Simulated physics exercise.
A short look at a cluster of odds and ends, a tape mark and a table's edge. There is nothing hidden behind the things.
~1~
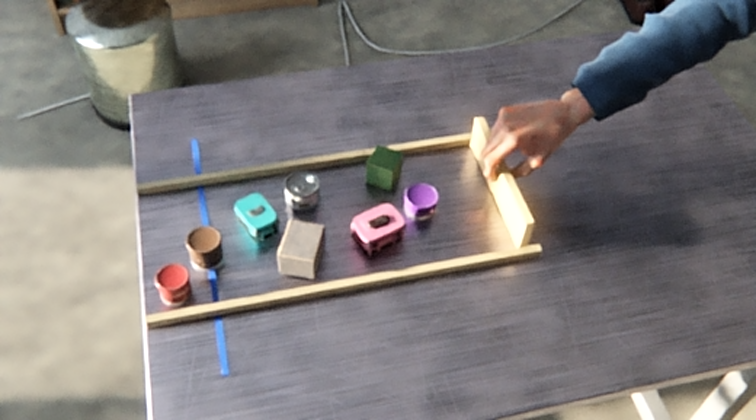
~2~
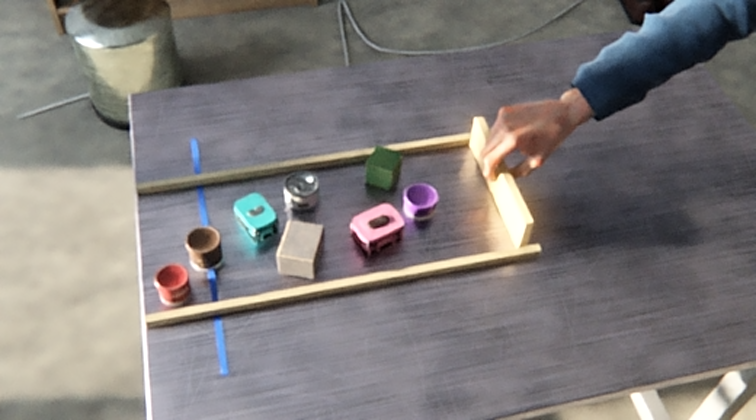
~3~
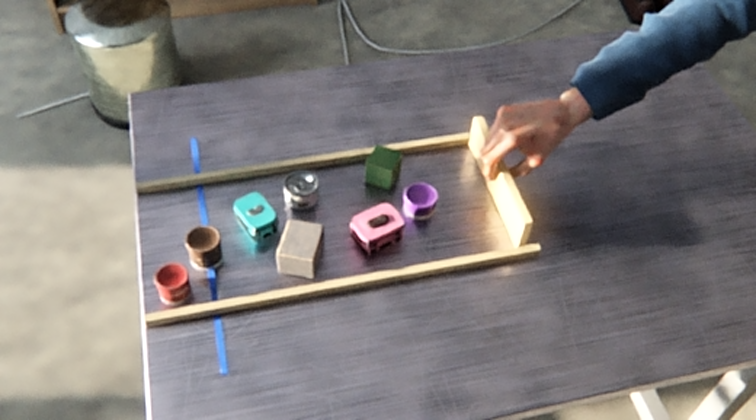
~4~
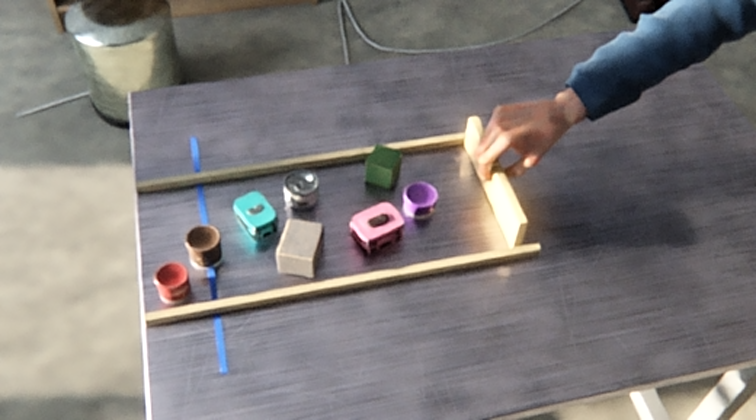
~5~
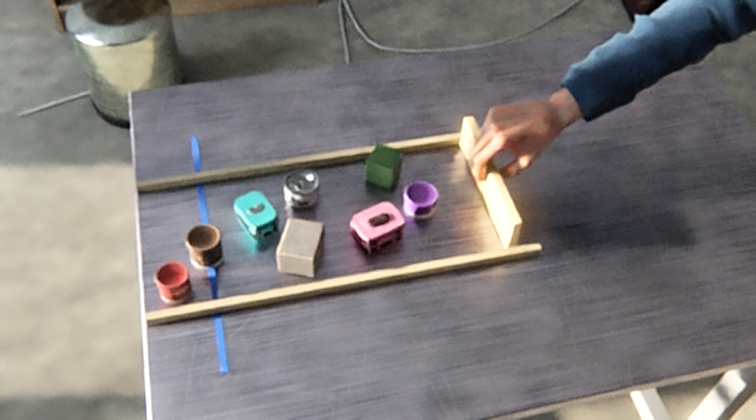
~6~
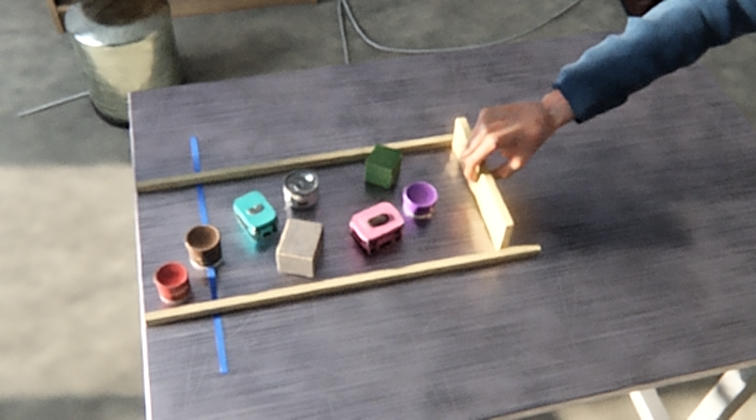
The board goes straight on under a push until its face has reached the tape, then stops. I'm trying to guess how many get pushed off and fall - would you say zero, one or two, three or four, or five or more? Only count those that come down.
I would say one or two.
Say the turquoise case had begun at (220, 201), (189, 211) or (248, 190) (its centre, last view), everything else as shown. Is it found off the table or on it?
Each try in turn, the turquoise case is gone, then is gone, then is safe.
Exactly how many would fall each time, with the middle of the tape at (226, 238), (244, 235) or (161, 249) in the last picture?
You'd get 0, then 0, then 5.
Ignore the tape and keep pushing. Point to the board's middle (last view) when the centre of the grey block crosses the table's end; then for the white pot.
With the grey block it sits around (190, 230), with the white pot around (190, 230).
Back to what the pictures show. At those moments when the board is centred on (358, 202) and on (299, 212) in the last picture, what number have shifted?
That gives 3 for the first and 6 for the second.
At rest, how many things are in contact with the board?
It adds up to 3.
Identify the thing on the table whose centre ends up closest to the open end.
Result - foremost is the turquoise case.
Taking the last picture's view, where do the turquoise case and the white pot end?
You'll see the turquoise case at (145, 238), with the white pot at (154, 210).
Soon after, none off yet; red pot at rest near (173, 283); brown tin at rest near (205, 247); turquoise case at rest near (256, 216).
Then, none off yet; red pot at rest near (173, 283); brown tin at rest near (205, 247); turquoise case moved about its own width near (232, 224).
At rest, the number that fall off is one or two; fallen, brown tin and red pot.
